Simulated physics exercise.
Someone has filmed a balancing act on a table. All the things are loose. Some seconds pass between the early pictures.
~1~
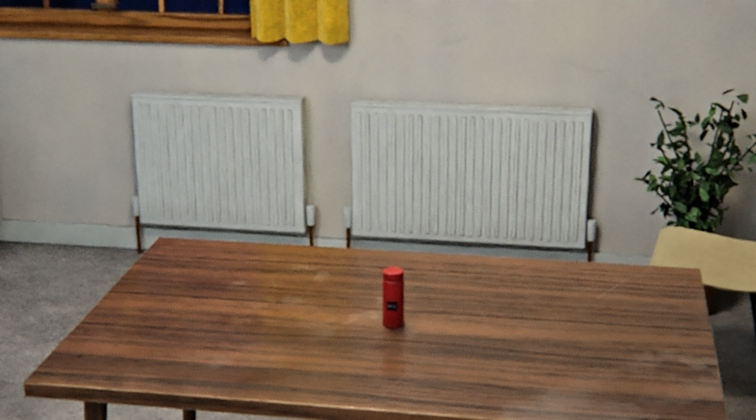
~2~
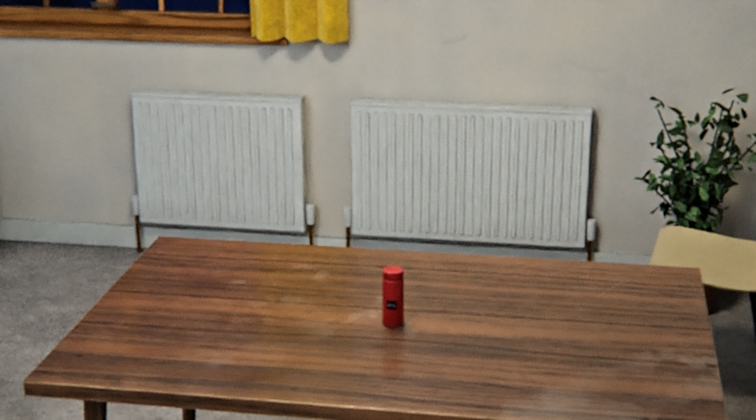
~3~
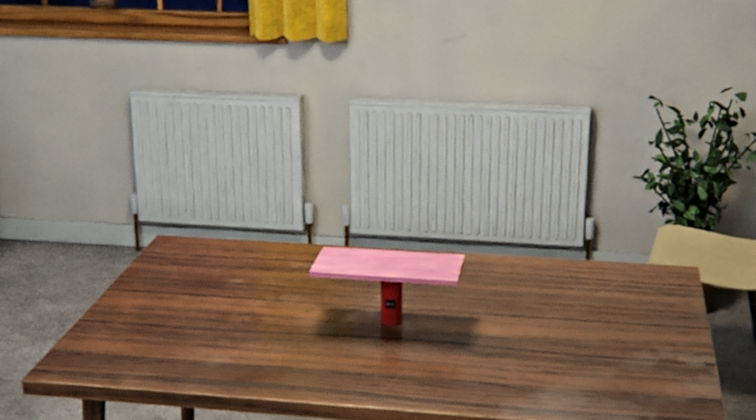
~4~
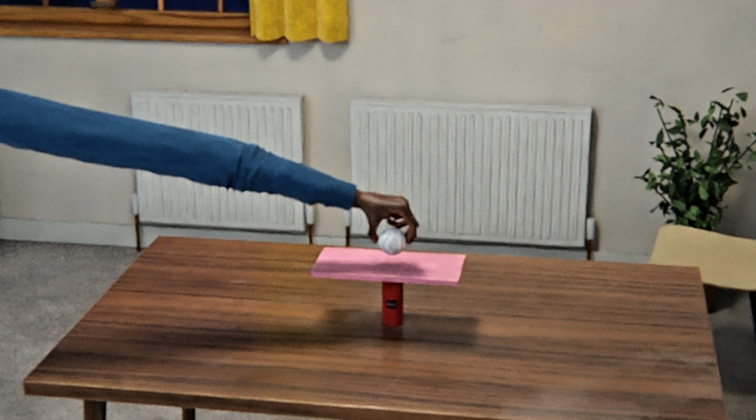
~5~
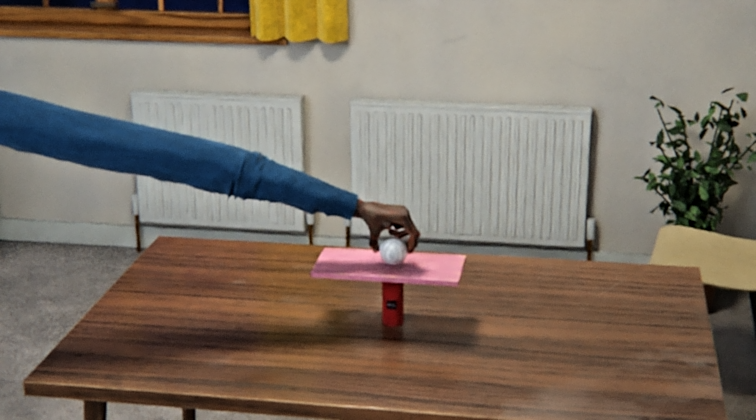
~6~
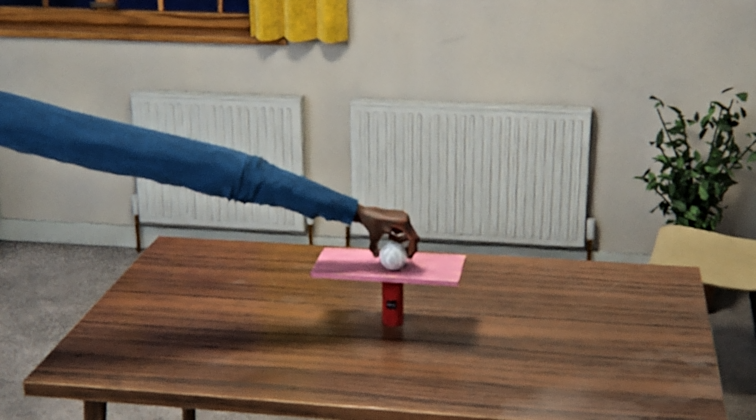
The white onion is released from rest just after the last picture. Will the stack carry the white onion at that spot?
As it turns out, it keeps its balance.
Then, 0.30 s later than the last frame, all is still.
Then, 0.70 s later than the last frame, white onion resting near (394, 256).
When it is over, all 3 as before. End places, in pixels of the last picture, white onion near (394, 256). The stack holds.
